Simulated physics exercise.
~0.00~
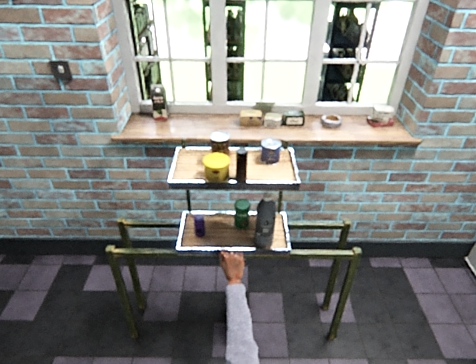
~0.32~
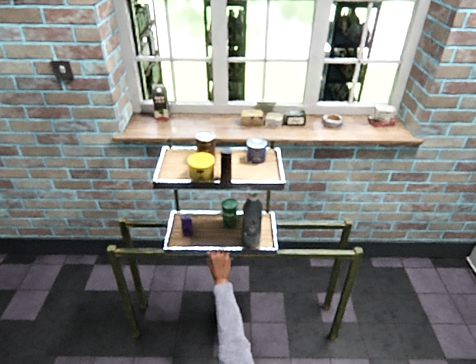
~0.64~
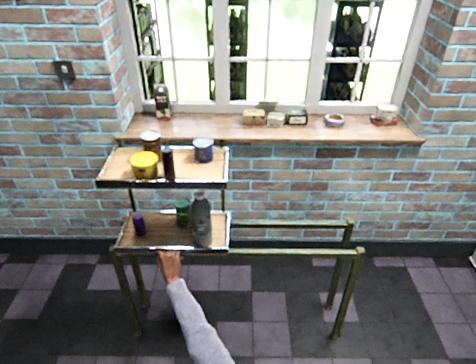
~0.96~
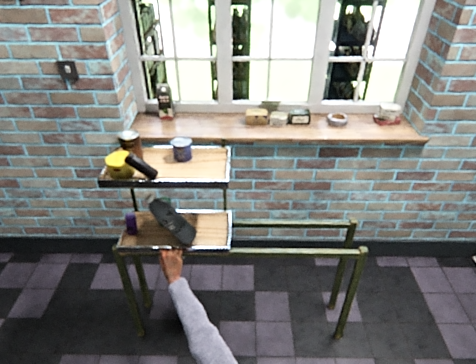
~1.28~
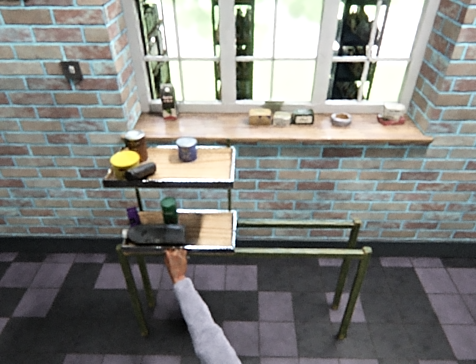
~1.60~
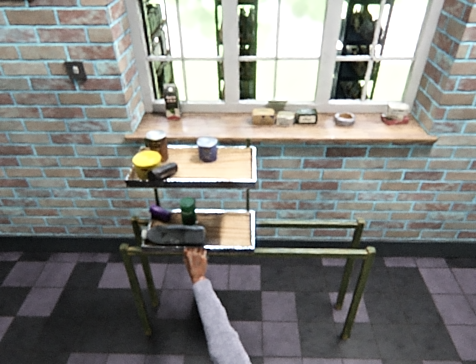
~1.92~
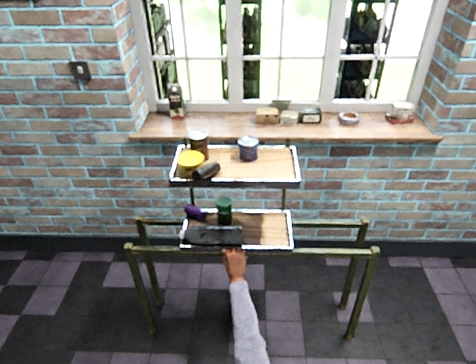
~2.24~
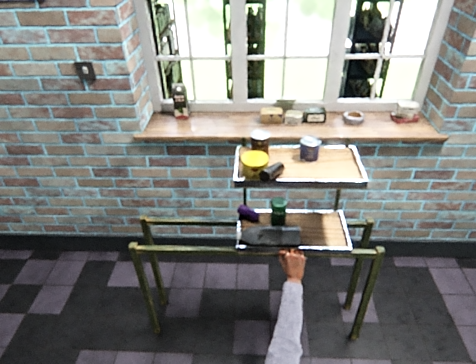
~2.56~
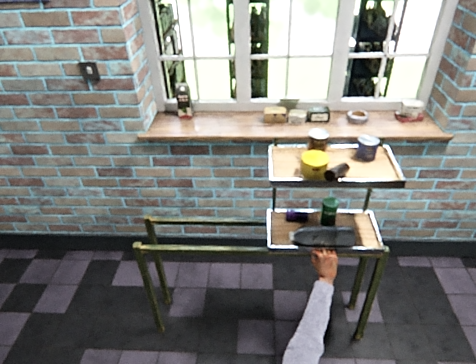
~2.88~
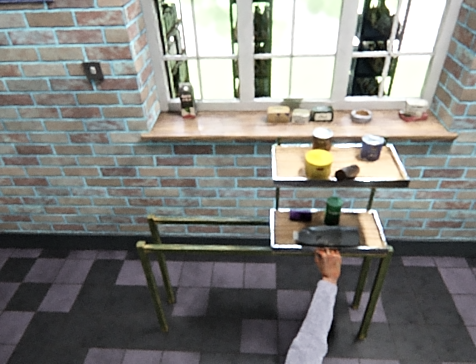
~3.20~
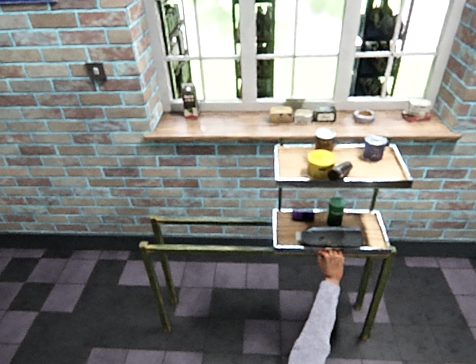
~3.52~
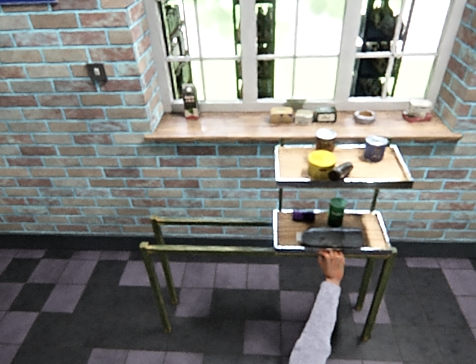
A hand in a pale sleeve holds the front of a two-level tray on a metal frame, seen from slightly above before a brick wall and a window with a wooden sill. On the upper level are a yellow tub, a brown tin, a blue tin and a black shaker, with a grey bottle, a green tin and a purple shaker below. The tray slides left to the end of the frame, and the bottle and both shakers topple. The hand then moves it right to the opposite end, where it stops, the three fallen items still aboard and the others upright.
